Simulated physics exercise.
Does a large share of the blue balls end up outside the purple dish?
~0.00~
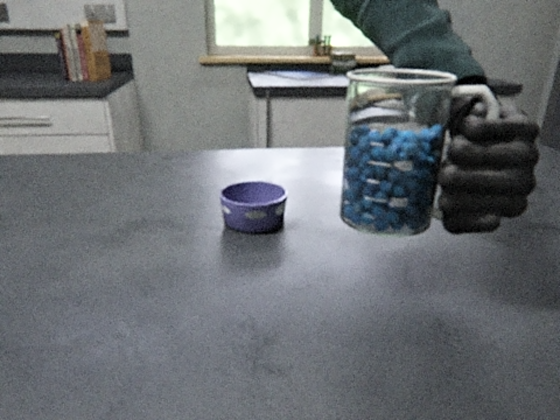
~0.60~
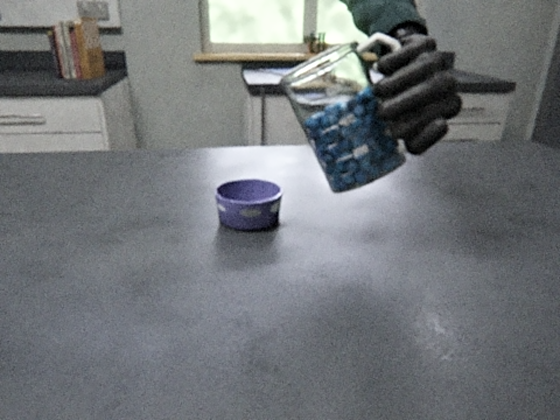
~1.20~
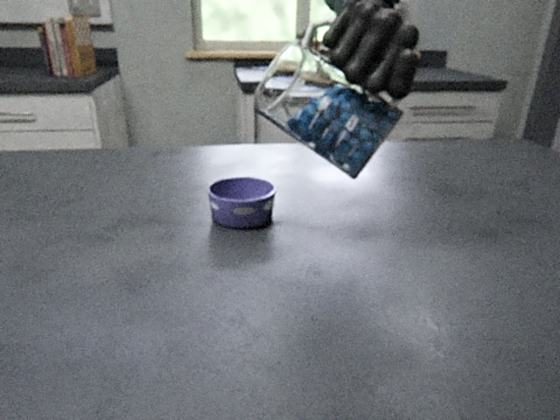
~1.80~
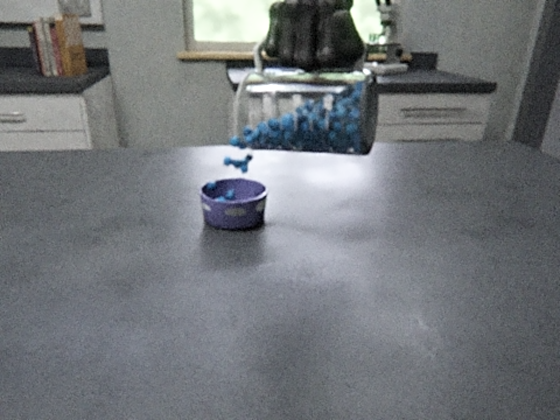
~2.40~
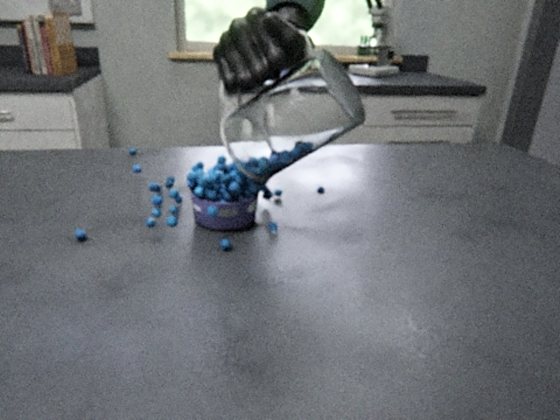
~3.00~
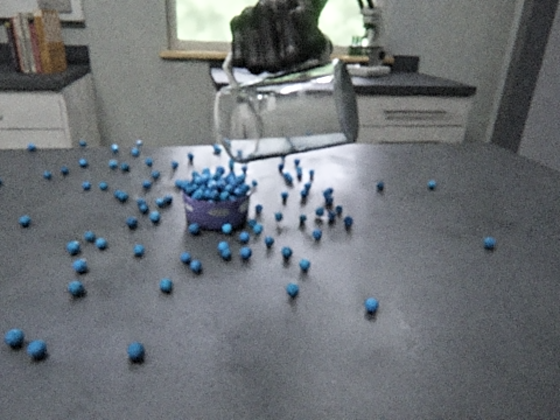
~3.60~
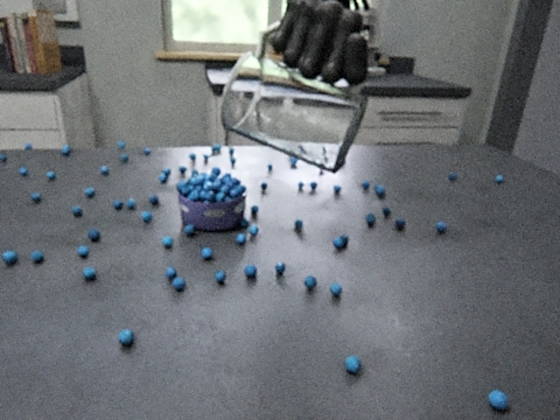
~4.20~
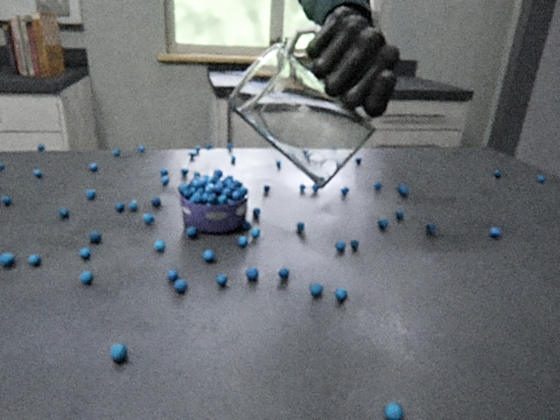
Yes, a large share of the blue balls ends up scattered across the table, though the dish also finishes heaped full and the jug is left empty.
In this clip, a dark-gloved hand tips a glass jug of blue balls over a small purple dish on a grey table, filling it to a heap while many balls scatter across the tabletop, then partly turns the emptied jug back upright.
